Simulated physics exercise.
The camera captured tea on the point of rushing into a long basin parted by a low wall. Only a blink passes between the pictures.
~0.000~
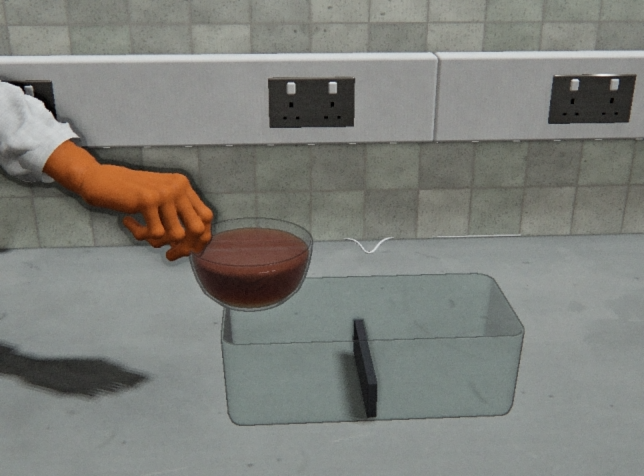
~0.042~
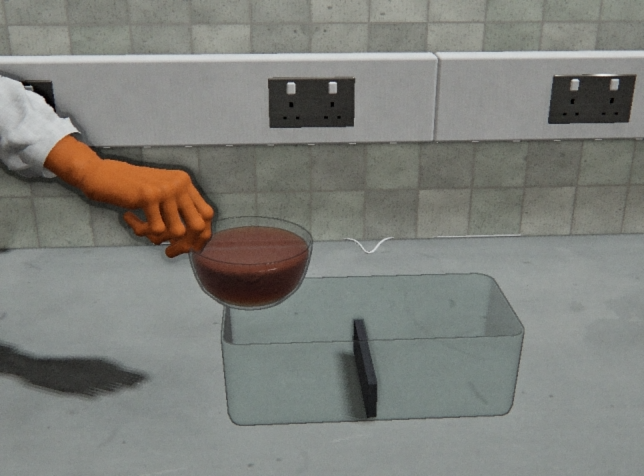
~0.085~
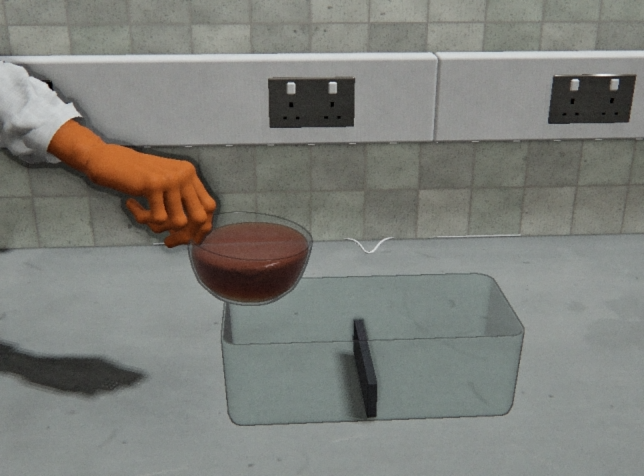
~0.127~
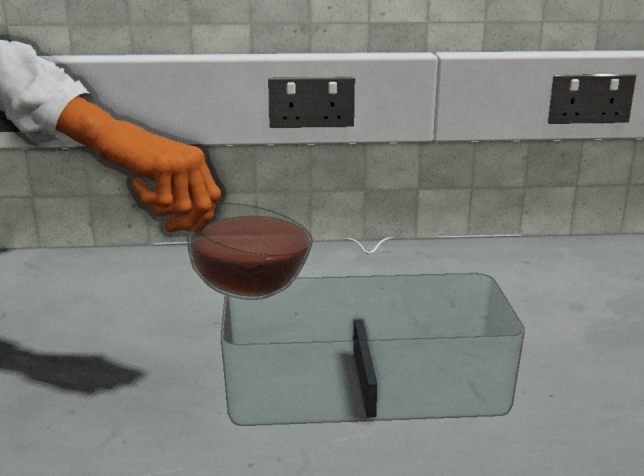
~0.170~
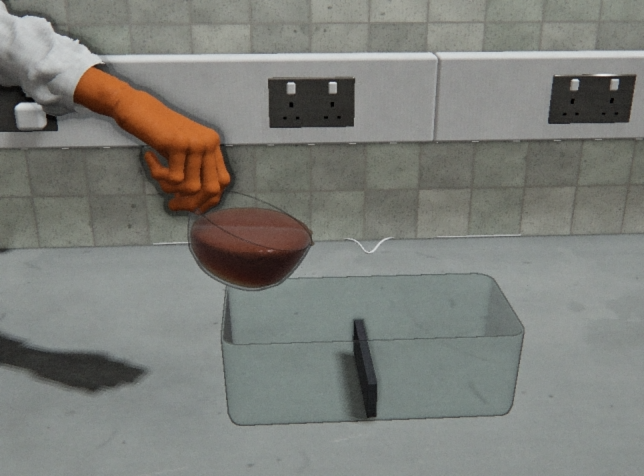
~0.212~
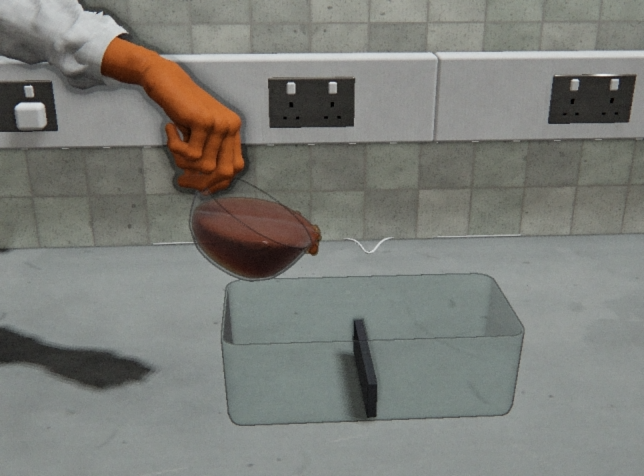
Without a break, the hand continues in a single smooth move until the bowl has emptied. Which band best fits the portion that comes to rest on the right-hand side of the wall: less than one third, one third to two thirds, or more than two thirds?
It is more than two thirds.
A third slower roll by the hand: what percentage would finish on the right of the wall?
Roughly 90 in a hundred.
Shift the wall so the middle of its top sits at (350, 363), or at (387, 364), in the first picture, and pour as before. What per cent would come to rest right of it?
In turn some 75 and 60 in a hundred.
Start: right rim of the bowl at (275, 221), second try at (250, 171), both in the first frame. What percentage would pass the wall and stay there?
Close to 65 in a hundred, and close to 55 in a hundred.
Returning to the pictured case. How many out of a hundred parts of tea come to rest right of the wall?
Roughly 80 per cent.
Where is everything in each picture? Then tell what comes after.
In the first frame, tilt 0°; pouring edge (312, 241); surface from (192, 249) to (309, 245); the long basin's rim runs from (224, 312) to (507, 303); the wall's top is at (365, 351).
In the second frame, tilt 1°; pouring edge (312, 241); surface from (191, 247) to (309, 244).
In the third frame, tilt 6°; pouring edge (311, 241); surface from (192, 243) to (309, 240).
In the fourth frame, tilt 13°; pouring edge (311, 241); surface from (191, 236) to (310, 235).
In the fifth frame, tilt 22°; pouring edge (311, 241); surface from (191, 225) to (305, 232); 2 per cent is over the edge.
In the sixth frame, tilt 33°; pouring edge (310, 241); surface from (193, 209) to (307, 230); 6 per cent is over the edge.
A moment on, the bowl is tipped on its side and 31 per cent is still to pour, 4 is left of the wall and 12 right of it.
Next, the bowl is tipped on its side and 1 per cent is still to pour, 4 is left of the wall and 86 right of it.
Then the bowl is tipped on its side and 0 per cent is still to pour, 13 is left of the wall and 73 right of it.
Later the bowl is tipped on its side and 0 per cent is still to pour, 17 is left of the wall and 79 right of it.
At rest 17 per cent lies left of the wall, 79 right of it and 3 outside.
